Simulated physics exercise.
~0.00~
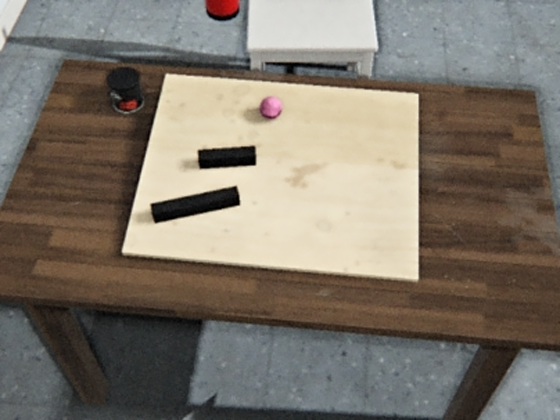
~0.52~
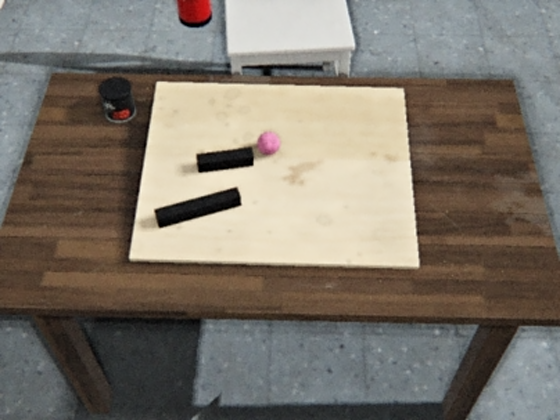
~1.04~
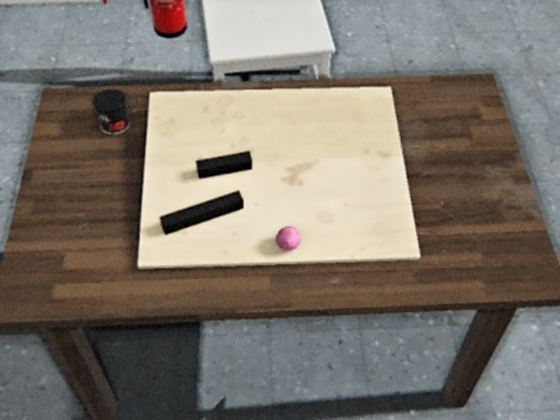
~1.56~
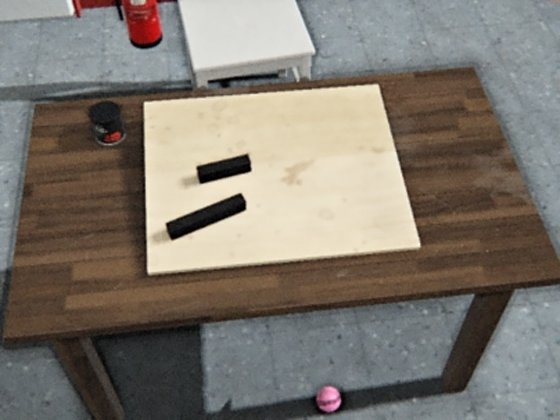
A pink ball rolls down a pale board and drops off its near edge.
